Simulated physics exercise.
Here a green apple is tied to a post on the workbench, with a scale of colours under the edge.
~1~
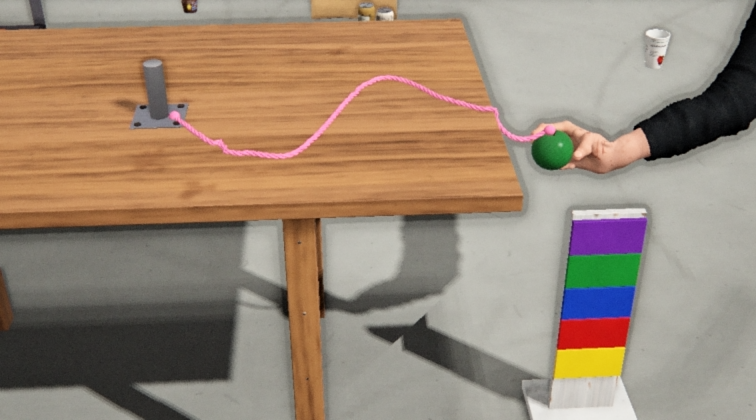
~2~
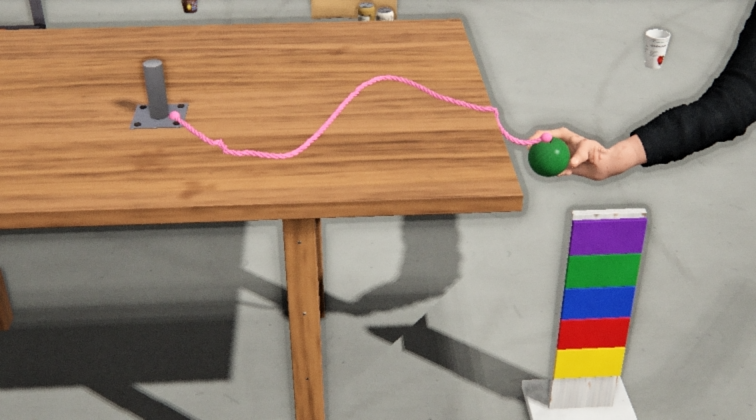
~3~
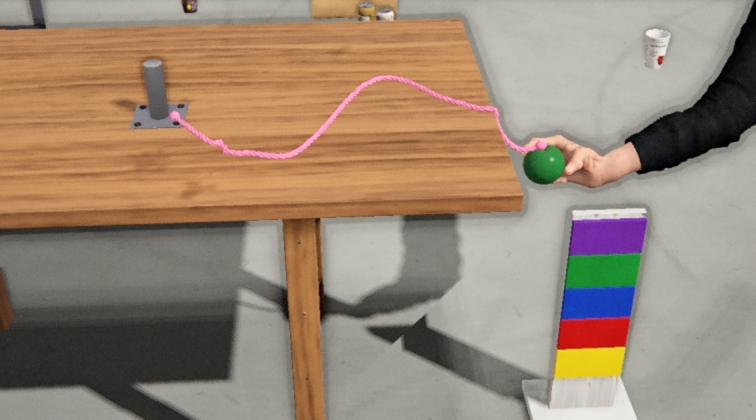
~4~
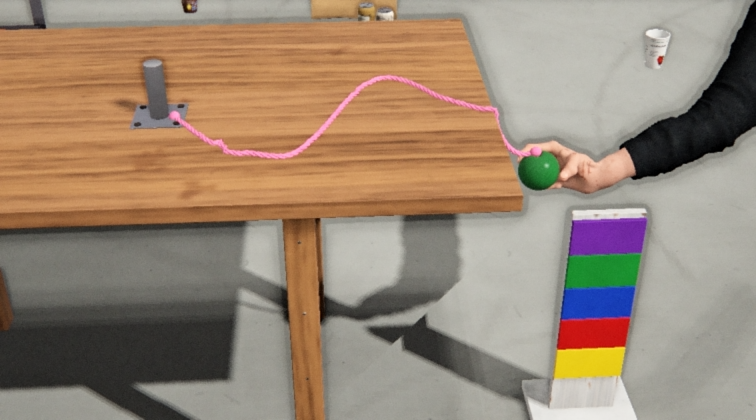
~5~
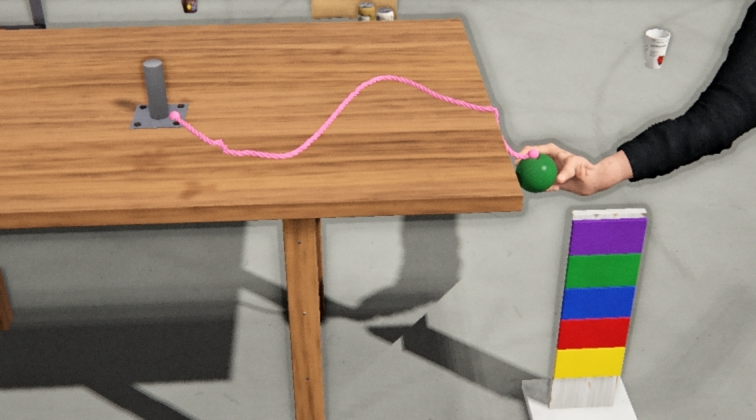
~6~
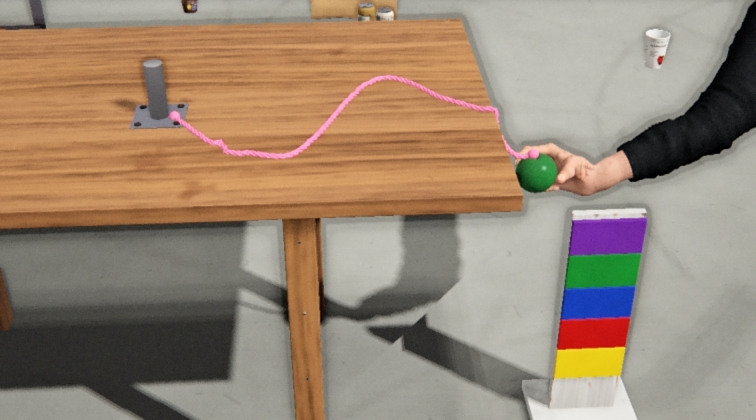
At a wooden workbench, a hand slowly lowers a green ball on a pink cord slightly leftward.
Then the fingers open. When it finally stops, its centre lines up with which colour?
Red.
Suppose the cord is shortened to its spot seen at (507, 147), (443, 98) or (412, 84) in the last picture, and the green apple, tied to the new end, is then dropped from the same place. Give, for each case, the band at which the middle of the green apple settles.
Lab note - try 1: Blue; try 2: Purple; try 3: No band.
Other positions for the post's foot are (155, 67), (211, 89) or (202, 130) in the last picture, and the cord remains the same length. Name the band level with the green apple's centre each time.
Try one - blue; try two - yellow; try three - yellow.
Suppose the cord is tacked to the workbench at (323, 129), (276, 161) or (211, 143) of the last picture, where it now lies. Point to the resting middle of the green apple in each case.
Approximately (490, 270), (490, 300) and (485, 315), respectively.
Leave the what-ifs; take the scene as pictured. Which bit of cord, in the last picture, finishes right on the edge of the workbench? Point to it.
Pixel (358, 90) or thereabouts.
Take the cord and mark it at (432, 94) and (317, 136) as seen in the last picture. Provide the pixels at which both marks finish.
The first settles around (488, 212), the second around (388, 117).
A little later, apple near (501, 321); level with red.
Next, apple near (484, 342); level with red.
When it is over, apple near (478, 342); level with red. The cord holds its middle at red.
